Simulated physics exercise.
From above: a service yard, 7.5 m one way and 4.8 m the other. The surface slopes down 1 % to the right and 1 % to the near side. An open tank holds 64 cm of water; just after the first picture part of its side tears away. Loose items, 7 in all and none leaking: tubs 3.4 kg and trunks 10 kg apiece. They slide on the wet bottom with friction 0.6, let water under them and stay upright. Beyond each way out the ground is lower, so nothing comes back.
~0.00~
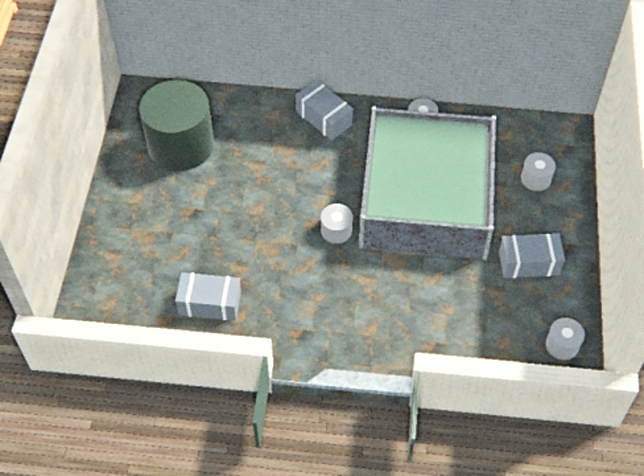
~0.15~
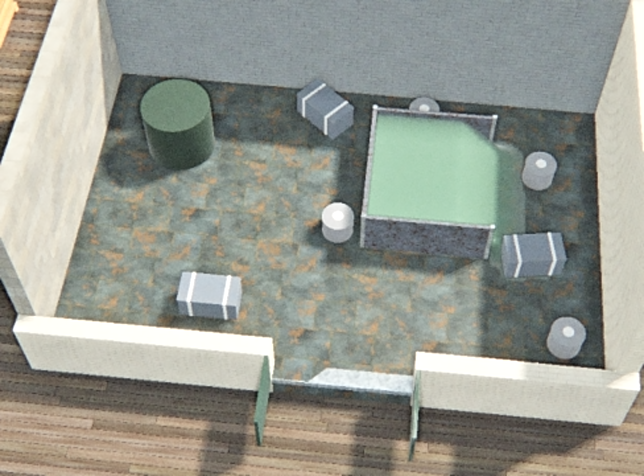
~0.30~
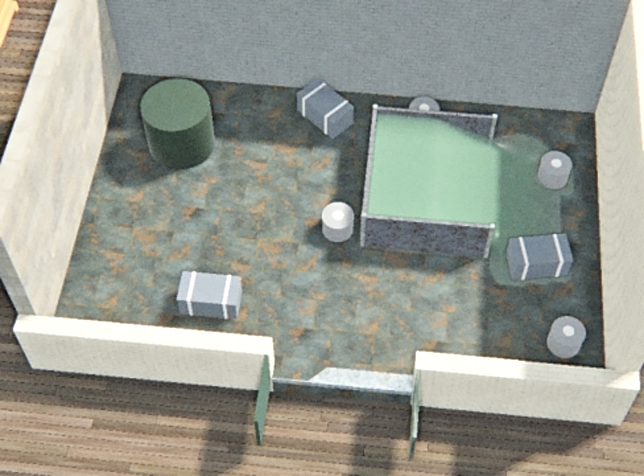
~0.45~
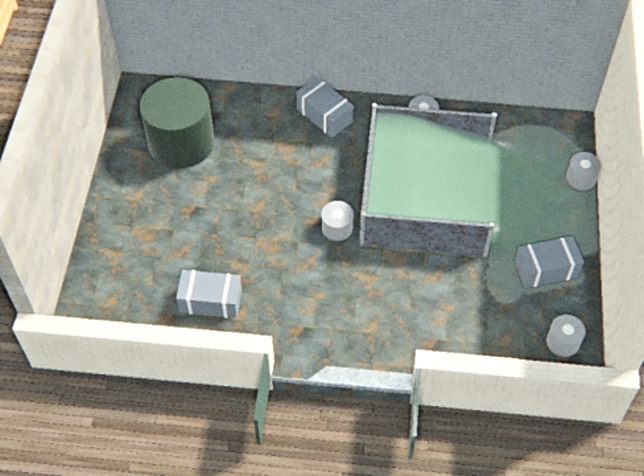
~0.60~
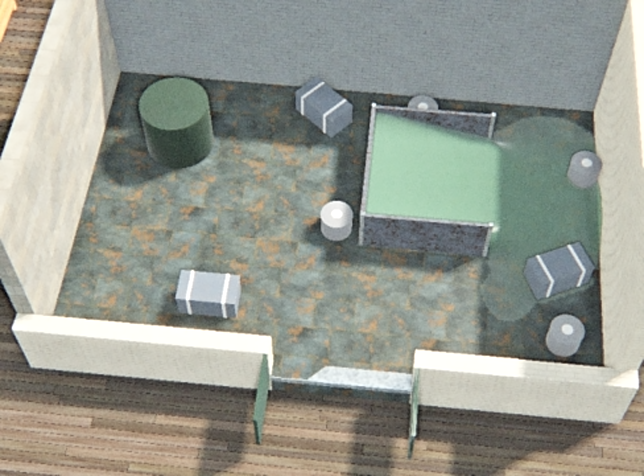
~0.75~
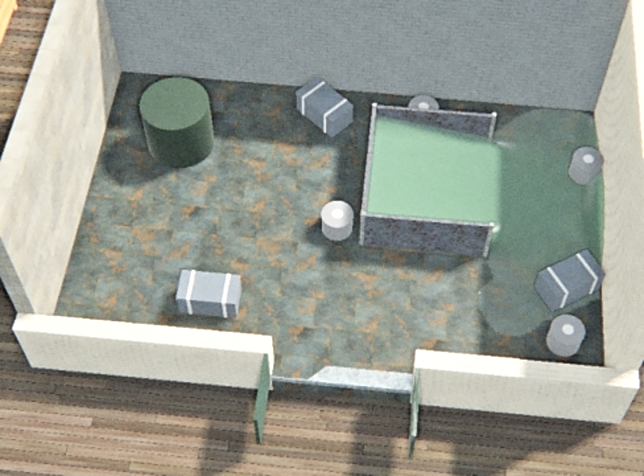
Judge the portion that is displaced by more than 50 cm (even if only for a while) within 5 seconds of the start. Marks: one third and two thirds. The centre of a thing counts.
It is at least two thirds.
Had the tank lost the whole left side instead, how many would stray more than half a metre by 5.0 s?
In that case 3 of them.
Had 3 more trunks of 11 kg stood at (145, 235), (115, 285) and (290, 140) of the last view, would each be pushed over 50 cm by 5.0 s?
In that order: Short of it, under, more.
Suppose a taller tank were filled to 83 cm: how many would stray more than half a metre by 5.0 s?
Then 6.
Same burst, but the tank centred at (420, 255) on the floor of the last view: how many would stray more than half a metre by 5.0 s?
In that case 6 of them.
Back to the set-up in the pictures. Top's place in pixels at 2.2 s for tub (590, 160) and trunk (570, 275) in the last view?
Around (532, 93) and (551, 311).
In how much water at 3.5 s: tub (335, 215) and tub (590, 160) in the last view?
About 0 and 7 cm.
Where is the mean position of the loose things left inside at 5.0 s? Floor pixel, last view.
Around (242, 212).
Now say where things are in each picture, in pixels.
The first picture shows a tub at (540, 165), on the bottom; a trunk at (533, 248) rests on the ground; water covers 3.2 m2; 0 of 7 have shifted.
The second picture shows a tub at (541, 164) rests on the ground; a trunk at (535, 247), on the bottom; 4.2 m2 under water; 0 of 7 have shifted.
The third picture shows a tub at (556, 163), on the bottom, 22 cm from its start; a trunk at (541, 249), on the bottom, 10 cm from its start; water covers 5.3 m2; 2 of 7 have shifted.
The fourth picture shows a tub at (586, 164), on the bottom, 65 cm from its start; a trunk at (551, 255), on the bottom, 27 cm from its start; water covers 6.9 m2; 2 of 7 have shifted.
The fifth picture shows a tub at (587, 163) floats, 68 cm from its start; a trunk at (561, 263), on the bottom, 45 cm from its start; 8.0 m2 under water; 2 of 7 have shifted.
The sixth picture shows a tub at (589, 159), afloat, 68 cm from its start; a trunk at (572, 273), on the bottom, 66 cm from its start; 8.7 m2 under water; 2 of 7 have shifted.
After 1.1 s 2 of 7 are over 50 cm from their spots; 1 afloat.
After 2.2 s 2 of 7 are over 50 cm from their spots; 3 afloat.
After 3.5 s 5 of 7 are over 50 cm from their spots; 3 afloat.
After 5.0 s 5 of 7 are over 50 cm from their spots, and 5 have been at some point; 4 afloat.
